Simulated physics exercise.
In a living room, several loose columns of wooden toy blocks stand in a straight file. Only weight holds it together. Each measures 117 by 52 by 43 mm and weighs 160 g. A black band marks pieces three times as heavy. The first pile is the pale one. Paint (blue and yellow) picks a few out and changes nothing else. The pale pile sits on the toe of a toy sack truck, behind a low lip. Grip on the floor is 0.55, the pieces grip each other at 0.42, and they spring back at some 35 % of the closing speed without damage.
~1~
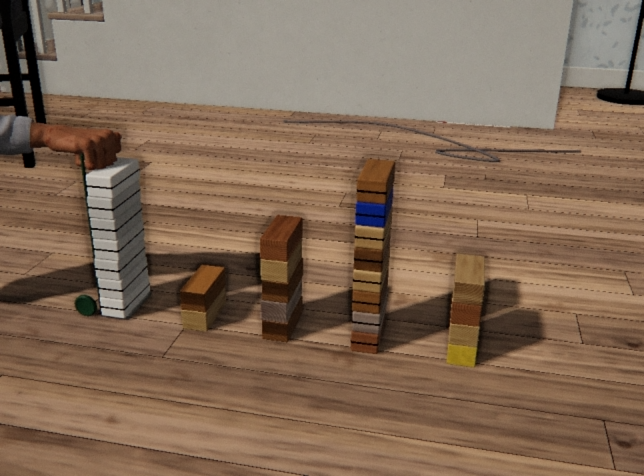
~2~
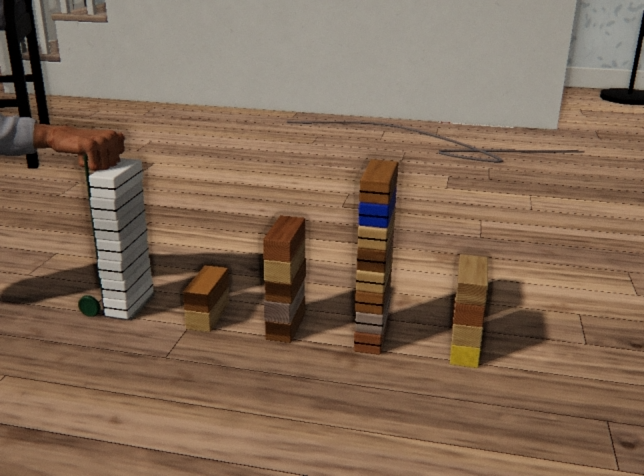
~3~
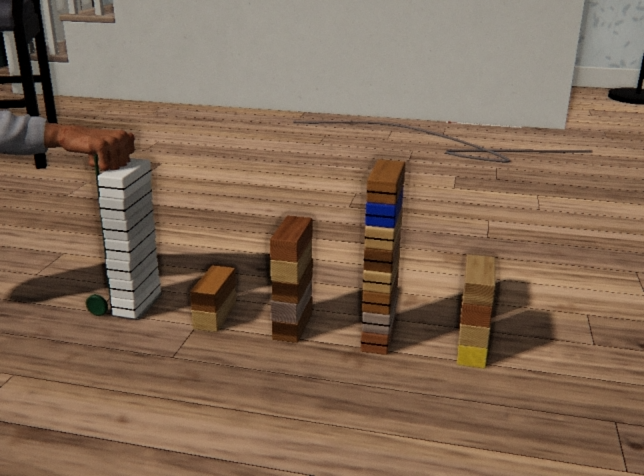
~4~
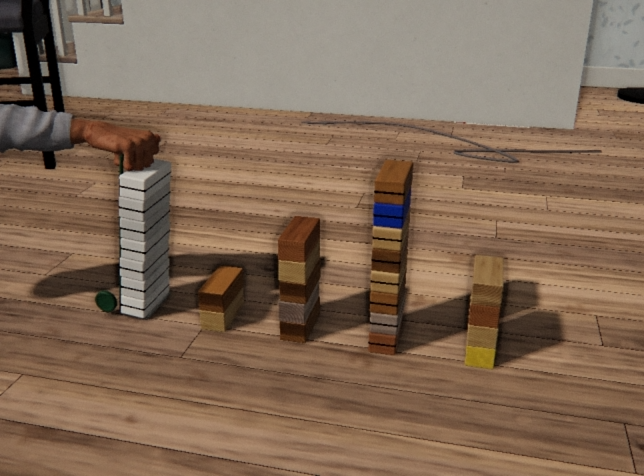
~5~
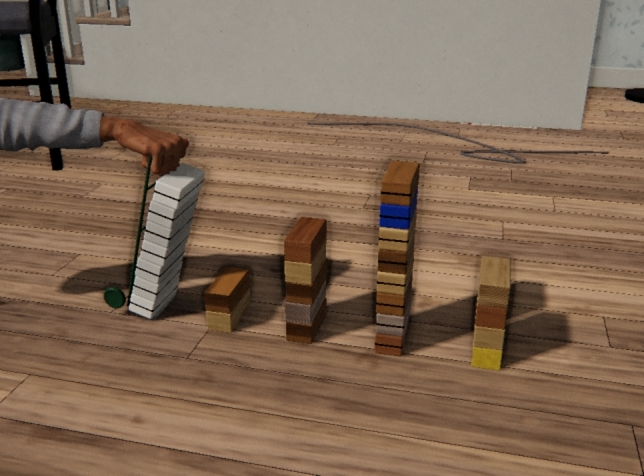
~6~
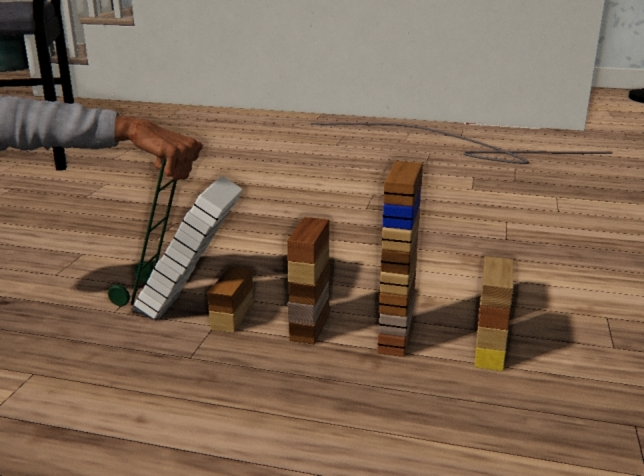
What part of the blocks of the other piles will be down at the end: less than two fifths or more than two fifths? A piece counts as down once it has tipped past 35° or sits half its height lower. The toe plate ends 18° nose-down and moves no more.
It comes to fewer than two in five.
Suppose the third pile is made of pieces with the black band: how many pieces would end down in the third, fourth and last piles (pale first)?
Then third 4, fourth 0, last 0.
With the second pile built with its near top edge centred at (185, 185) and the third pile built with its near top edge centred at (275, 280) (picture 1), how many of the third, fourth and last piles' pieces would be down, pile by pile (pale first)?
In that case third 2, fourth 0, last 0.
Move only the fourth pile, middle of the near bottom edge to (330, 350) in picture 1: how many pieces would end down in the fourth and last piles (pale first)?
In that case fourth 0, last 0.
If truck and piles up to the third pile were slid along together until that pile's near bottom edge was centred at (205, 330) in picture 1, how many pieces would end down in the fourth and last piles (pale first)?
Then fourth 0, last 0.
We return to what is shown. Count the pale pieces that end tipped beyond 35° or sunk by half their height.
The count is 7.
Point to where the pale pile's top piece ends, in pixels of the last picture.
Near (325, 293).
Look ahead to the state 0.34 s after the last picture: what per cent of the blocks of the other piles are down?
20 per cent by then.
Then, 0.08 s later than the last frame, 7 of the pale pile down; none of the 19 other blocks down.
Then, 0.20 s later than the last frame, 7 of the pale pile down; none of the 19 other blocks down, 6 disturbed.
Then, 0.34 s later than the last frame, 7 of the pale pile down; 4 of the 19 other blocks down.
When it is over, 7 of the pale pile down; 4 of the 19 other blocks down; blue block unmoved; yellow block unmoved. That is 21 per cent. In pixels of the last frame, middles, blue block near (404, 206), yellow block near (491, 343).
